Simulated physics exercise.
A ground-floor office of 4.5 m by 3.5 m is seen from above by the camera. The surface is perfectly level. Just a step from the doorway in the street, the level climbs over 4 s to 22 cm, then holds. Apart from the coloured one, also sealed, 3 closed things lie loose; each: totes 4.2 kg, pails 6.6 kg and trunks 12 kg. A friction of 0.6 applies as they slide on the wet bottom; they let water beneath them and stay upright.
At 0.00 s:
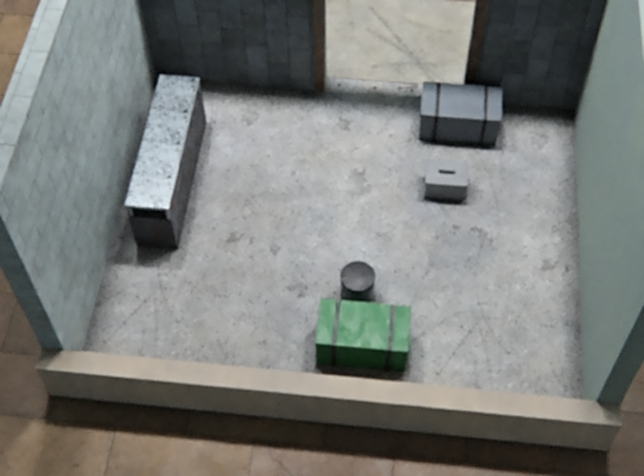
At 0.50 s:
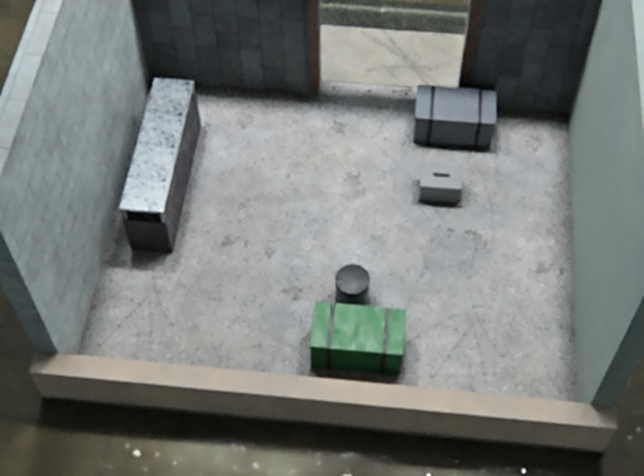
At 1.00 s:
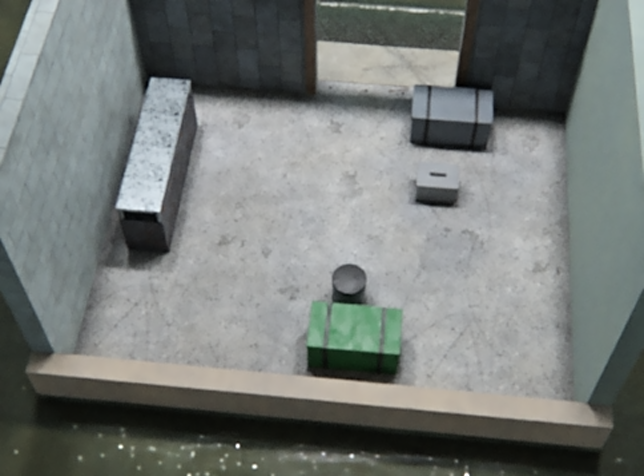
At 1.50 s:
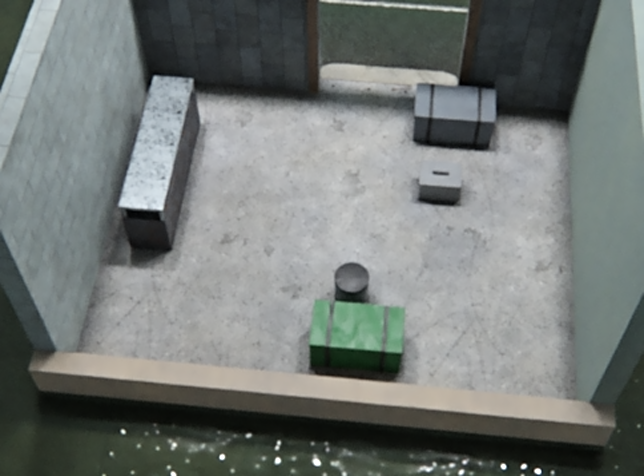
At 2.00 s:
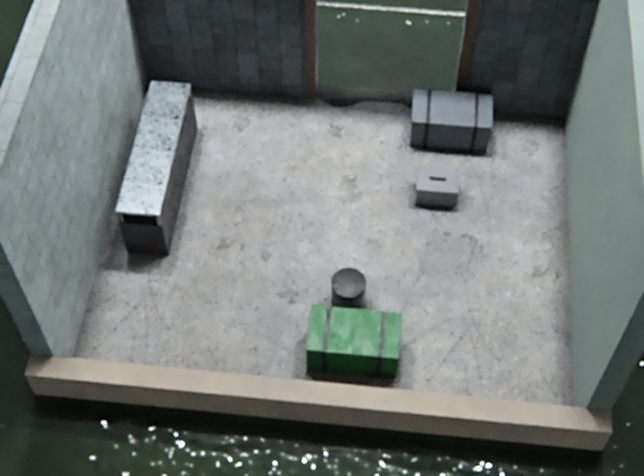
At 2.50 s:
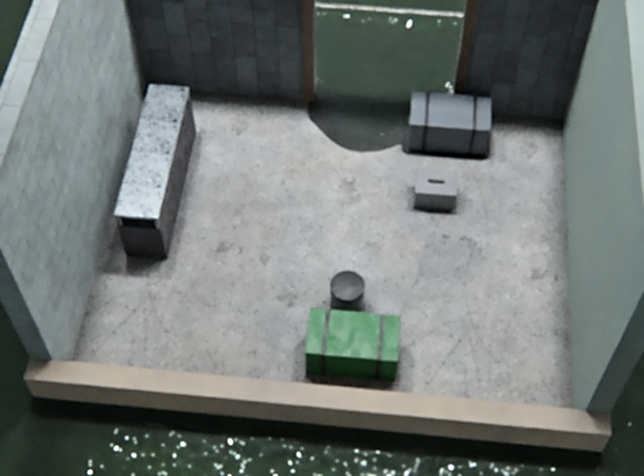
The video shows a roofless room from above, holding a green trunk, a grey trunk and smaller objects, as dark water covers the ground outside, rises at the doorway and spreads slightly onto the floor; the objects stay in place.
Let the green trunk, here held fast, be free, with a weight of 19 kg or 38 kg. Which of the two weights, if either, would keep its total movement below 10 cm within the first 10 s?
Neither would.
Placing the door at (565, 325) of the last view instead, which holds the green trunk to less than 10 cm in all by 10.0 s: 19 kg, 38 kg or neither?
Well, then both options come up short.
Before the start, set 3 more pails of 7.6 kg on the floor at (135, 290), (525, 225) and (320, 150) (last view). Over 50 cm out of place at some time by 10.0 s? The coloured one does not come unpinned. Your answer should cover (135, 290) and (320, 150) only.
Below, beyond.
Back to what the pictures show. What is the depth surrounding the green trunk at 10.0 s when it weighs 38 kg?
About 14 cm.
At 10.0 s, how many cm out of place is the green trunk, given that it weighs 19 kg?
I'd put it at roughly 50 cm.
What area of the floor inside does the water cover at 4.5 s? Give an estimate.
8.0 m2.
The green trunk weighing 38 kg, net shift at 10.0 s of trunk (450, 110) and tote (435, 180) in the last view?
In that order: 80 cm, 200 cm.
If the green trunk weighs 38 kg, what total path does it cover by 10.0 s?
Some 60 cm in all.
After 3.5 s the green trunk would be 0 cm from its start with 19 kg and 0 cm from its start with 38 kg; 0 cm of water round it then.
After 4.5 s the green trunk would be 0 cm from its start with 19 kg and 0 cm from its start with 38 kg; 1 cm of water round it then.
After 7.0 s the green trunk would be 33 cm from its start with 19 kg and 0 cm from its start with 38 kg; 7 cm of water round it then.
After 10.0 s the green trunk would be 50 cm from its start with 19 kg and 62 cm from its start with 38 kg; 14 cm of water round it then.
